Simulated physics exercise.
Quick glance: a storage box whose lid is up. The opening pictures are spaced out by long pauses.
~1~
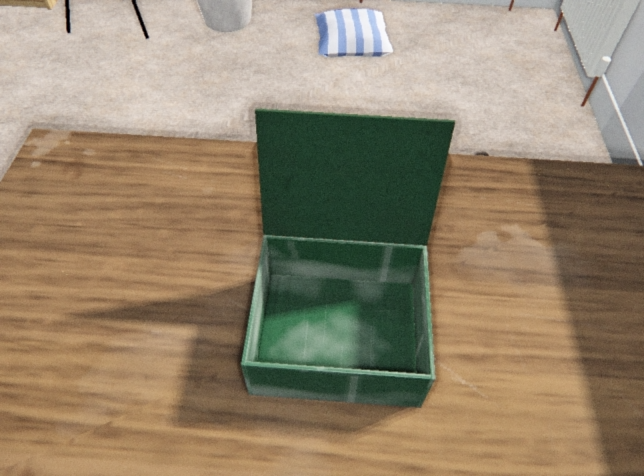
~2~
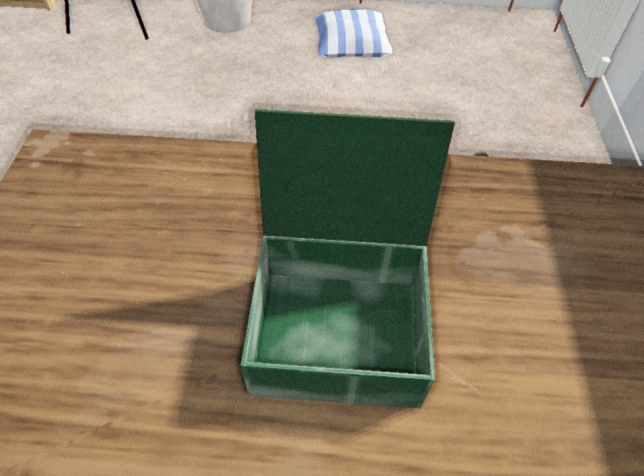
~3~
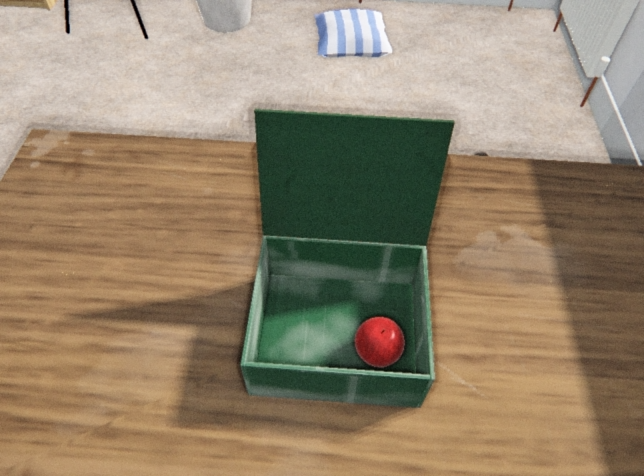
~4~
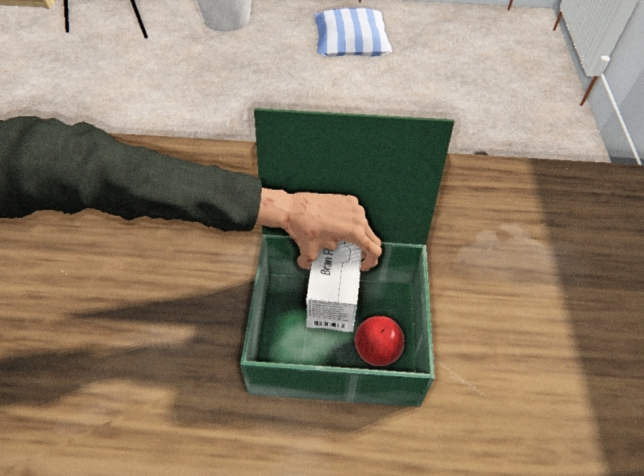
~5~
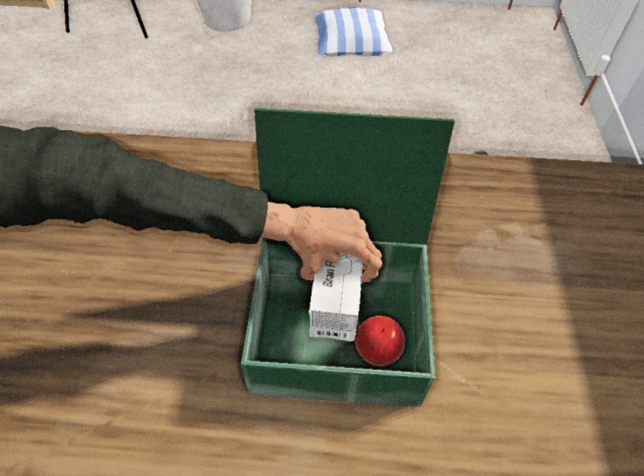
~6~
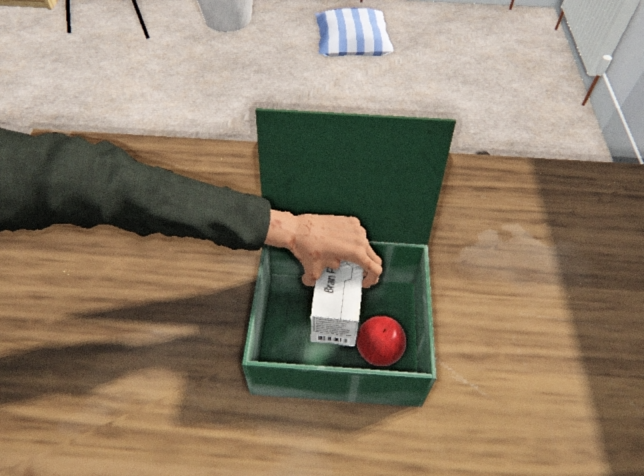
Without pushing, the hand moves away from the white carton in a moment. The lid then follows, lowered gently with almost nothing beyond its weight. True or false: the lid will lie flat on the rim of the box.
True.
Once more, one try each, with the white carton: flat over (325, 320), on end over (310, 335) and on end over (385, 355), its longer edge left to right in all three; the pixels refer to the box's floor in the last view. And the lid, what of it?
First try: The lid comes all the way down; second try: It remains open; third try: It remains open.
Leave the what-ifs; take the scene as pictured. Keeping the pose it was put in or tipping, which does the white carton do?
Looking at the last picture, it is left as set.
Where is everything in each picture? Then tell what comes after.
The last thing is not in view yet, in the first frame.
The last thing is not in view yet, in the second frame.
The last thing is not in view yet; red apple (380, 342), in the third frame.
Still above its spot; white carton (337, 269); red apple (379, 341), in the fourth frame.
Still above its spot; white carton (338, 280); red apple (380, 341), in the fifth frame.
In place under the hand; white carton (339, 286); red apple (381, 341), in the sixth frame.
Then, 1.10 s on from there, lid starting down; white carton shifted a little near (337, 312).
Then, 1.60 s on from there, lid 57° above the rim; white carton shifted a little near (337, 312).
Then, 1.90 s on from there, lid 20° above the rim; white carton shifted a little near (337, 312).
In the end, lid shut; moved from the start, white carton; red apple unmoved. At the end, from the last picture's camera, white carton near (337, 312).
